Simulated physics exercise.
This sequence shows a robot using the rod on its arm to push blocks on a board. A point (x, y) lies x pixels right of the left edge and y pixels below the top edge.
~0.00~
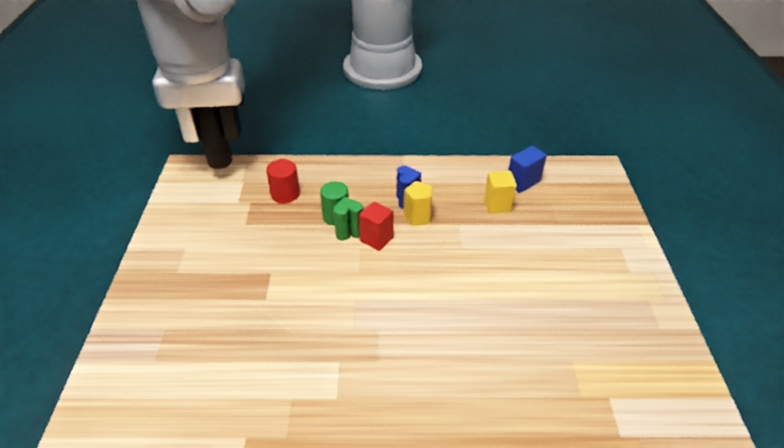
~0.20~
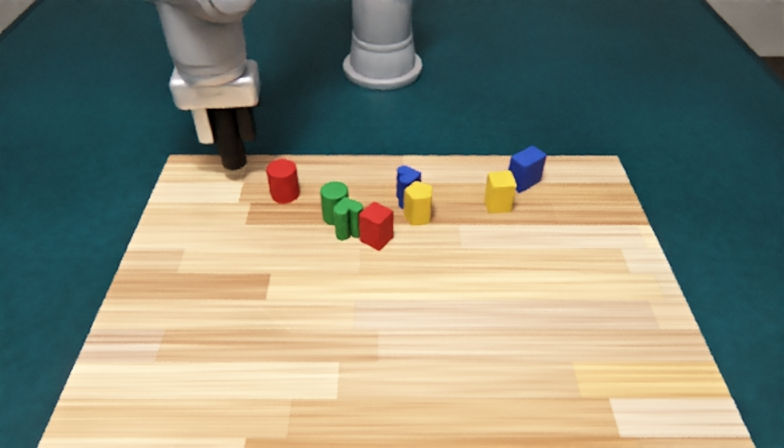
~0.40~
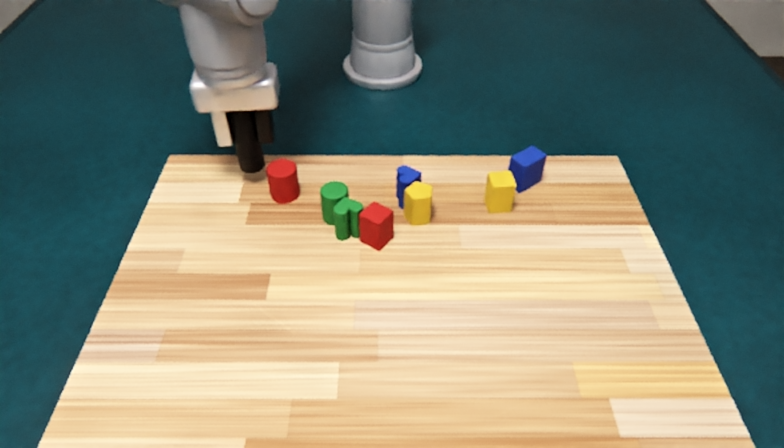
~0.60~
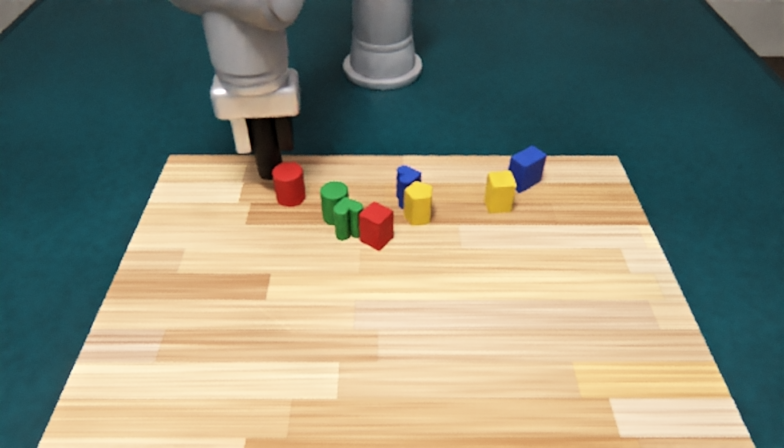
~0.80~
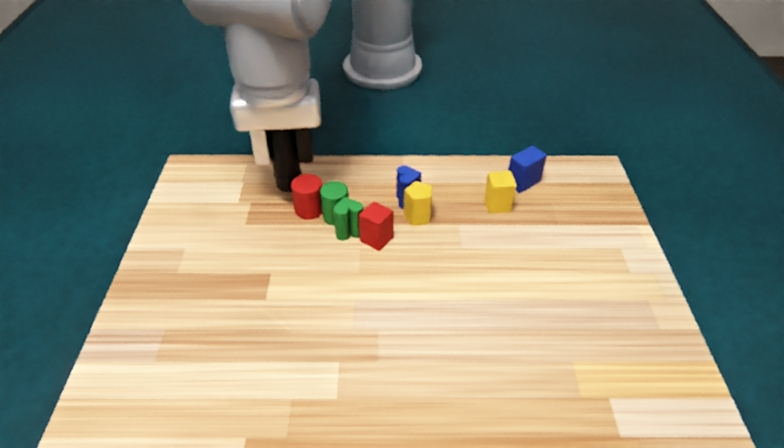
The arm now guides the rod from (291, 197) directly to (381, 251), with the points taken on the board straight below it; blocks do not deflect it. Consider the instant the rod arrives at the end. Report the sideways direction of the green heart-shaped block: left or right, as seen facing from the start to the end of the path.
Over to the right.
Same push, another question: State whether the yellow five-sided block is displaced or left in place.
It gets no push and keeps its place.
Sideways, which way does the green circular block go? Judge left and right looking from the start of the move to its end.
It will end up to the left.
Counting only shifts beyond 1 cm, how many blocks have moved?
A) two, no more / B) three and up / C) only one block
Letter B.
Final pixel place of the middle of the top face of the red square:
In the picture, that point is around (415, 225).
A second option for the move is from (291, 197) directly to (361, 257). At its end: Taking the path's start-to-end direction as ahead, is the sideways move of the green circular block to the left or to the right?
The shift is to the left of that direction.
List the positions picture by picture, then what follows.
Rod tip at (220, 162); block tops, red circular block at (281, 167); green circular block at (334, 189); green heart-shaped block at (348, 205); red square at (376, 212); yellow five-sided block at (420, 190), in the first frame.
Rod at (235, 164); blocks unchanged, in the second frame.
Rod at (253, 167); blocks unchanged, in the third frame.
Rod at (271, 173); red circular block at (287, 171), in the fourth frame.
Rod at (289, 185); red circular block at (306, 183); green circular block at (334, 189); green heart-shaped block at (348, 205); red square at (376, 212); yellow five-sided block at (420, 190), in the fifth frame.
What follows on the original path. One third of the way, rod at (318, 202); red circular block at (334, 202); green circular block at (361, 193); green heart-shaped block at (360, 214), turned 50° clockwise; red square at (385, 217), turned 40° anticlockwise.
Two thirds of the way, rod at (348, 220); red circular block at (348, 227); green circular block at (370, 194); green heart-shaped block at (373, 237); red square at (392, 219), turned 60° anticlockwise.
At the end, rod at (381, 239); red circular block at (353, 238); green circular block at (373, 195); green heart-shaped block at (382, 244), turned 20° anticlockwise; red square at (413, 224), turned 85° anticlockwise; yellow five-sided block in place.
